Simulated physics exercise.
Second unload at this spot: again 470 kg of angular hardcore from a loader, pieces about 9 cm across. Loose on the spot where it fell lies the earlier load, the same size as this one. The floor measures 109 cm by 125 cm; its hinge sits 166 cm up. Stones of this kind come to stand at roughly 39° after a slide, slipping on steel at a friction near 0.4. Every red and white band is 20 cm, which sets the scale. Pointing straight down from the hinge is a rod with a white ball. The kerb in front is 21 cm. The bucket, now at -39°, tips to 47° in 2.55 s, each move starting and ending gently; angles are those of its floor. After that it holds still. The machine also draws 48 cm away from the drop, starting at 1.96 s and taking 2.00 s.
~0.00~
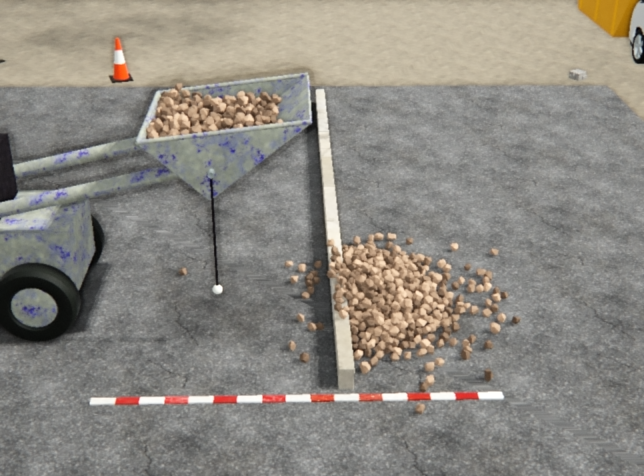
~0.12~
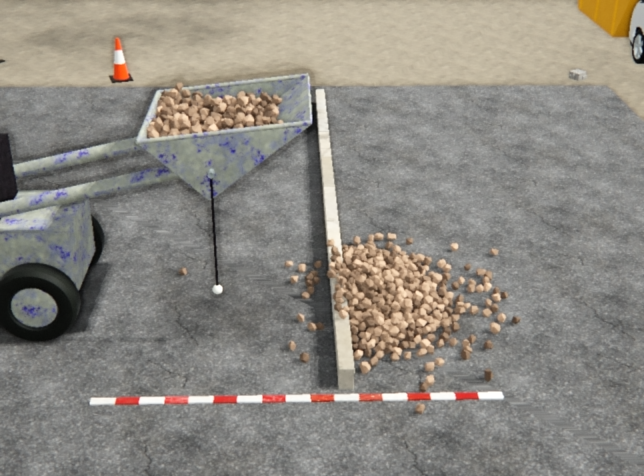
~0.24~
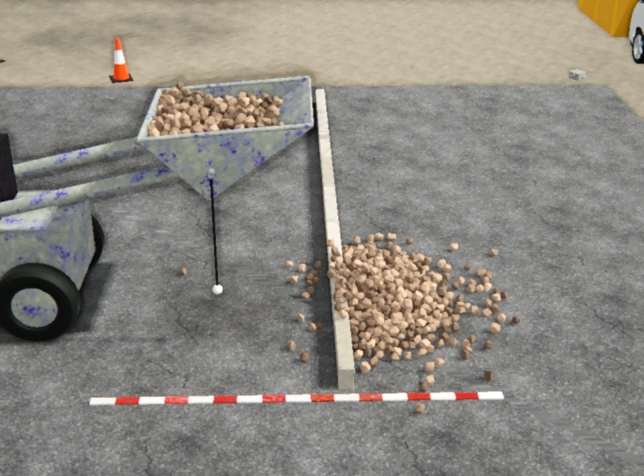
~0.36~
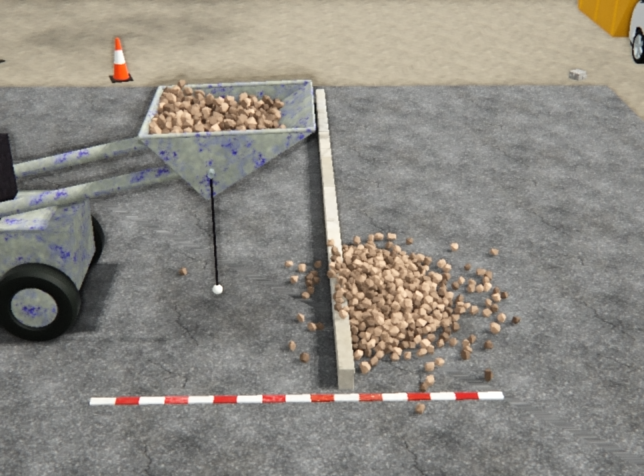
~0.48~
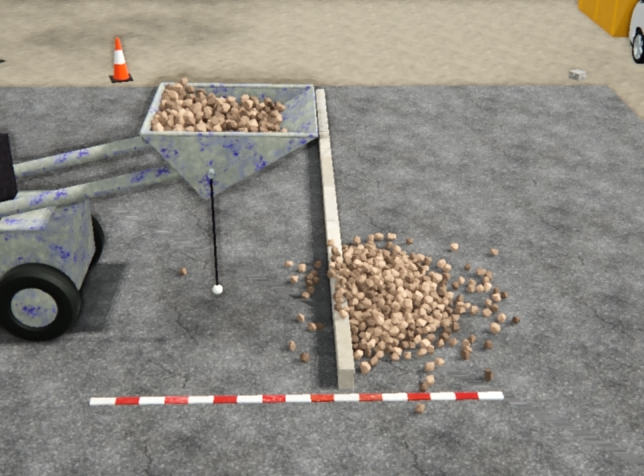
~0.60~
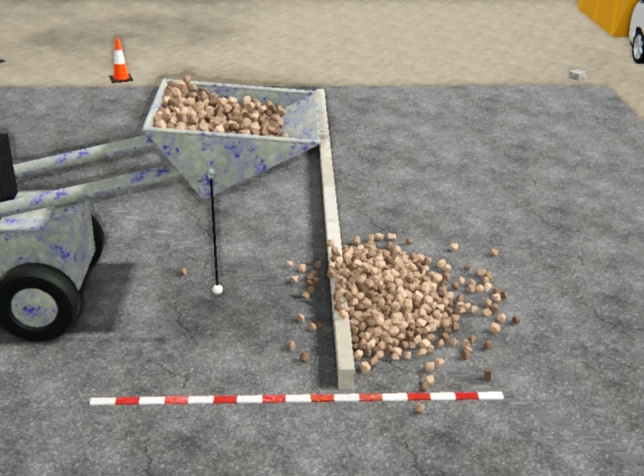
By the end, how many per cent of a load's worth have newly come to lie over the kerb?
About 6 per cent have newly come to lie there.
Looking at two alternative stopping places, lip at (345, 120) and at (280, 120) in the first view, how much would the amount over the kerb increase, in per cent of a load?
Near 40 in a hundred first, near 0 in a hundred second.
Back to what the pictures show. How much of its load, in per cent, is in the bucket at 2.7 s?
About 5 per cent is held.
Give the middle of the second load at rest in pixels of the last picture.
Roughly at pixel (306, 291).
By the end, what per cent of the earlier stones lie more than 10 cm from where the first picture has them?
I'd put it at about 0 per cent.
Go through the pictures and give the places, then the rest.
The bucket is at -39°, its lip at (311, 122); the top of the load is at (197, 100). The earlier load is highest near (355, 276), 30 cm above ground level, 7 % on this side of the kerb, 93 % over the kerb, in the first frame.
The bucket is at -38°, its lip at (311, 123); the top of the load is at (198, 100); the stones move at 0.0 m/s on average, in the second frame.
The bucket is at -37°, its lip at (313, 126); the top of the load is at (193, 99); the stones move at 0.1 m/s on average, in the third frame.
The bucket is at -34°, its lip at (315, 130); the top of the load is at (186, 95); the stones move at 0.1 m/s on average, in the fourth frame.
Lip at (317, 136), floor tilted -31°, highest stones at (184, 94); the stones move at 0.1 m/s on average, in the fifth frame.
Lip at (320, 143), floor tilted -27°, highest stones at (176, 91); the stones move at 0.2 m/s on average, in the sixth frame.
After 1.9 s the floor is at 33°; in per cent of one load, 97 in the bucket, 9 on this side of the kerb, 93 over the kerb; the foremost stones are at (498, 290).
After 2.7 s the floor is at 47°; in per cent of one load, 4 in the bucket, 98 on this side of the kerb, 98 over the kerb; the foremost stones are at (498, 290).
After 4.4 s the floor is at 47°; in per cent of one load, 0 in the bucket, 100 on this side of the kerb, 100 over the kerb; the foremost stones are at (498, 290).
After 7.2 s the floor is at 47°; in per cent of one load, 0 in the bucket, 100 on this side of the kerb, 100 over the kerb; the foremost stones are at (498, 290). Net gain over the kerb, 6.
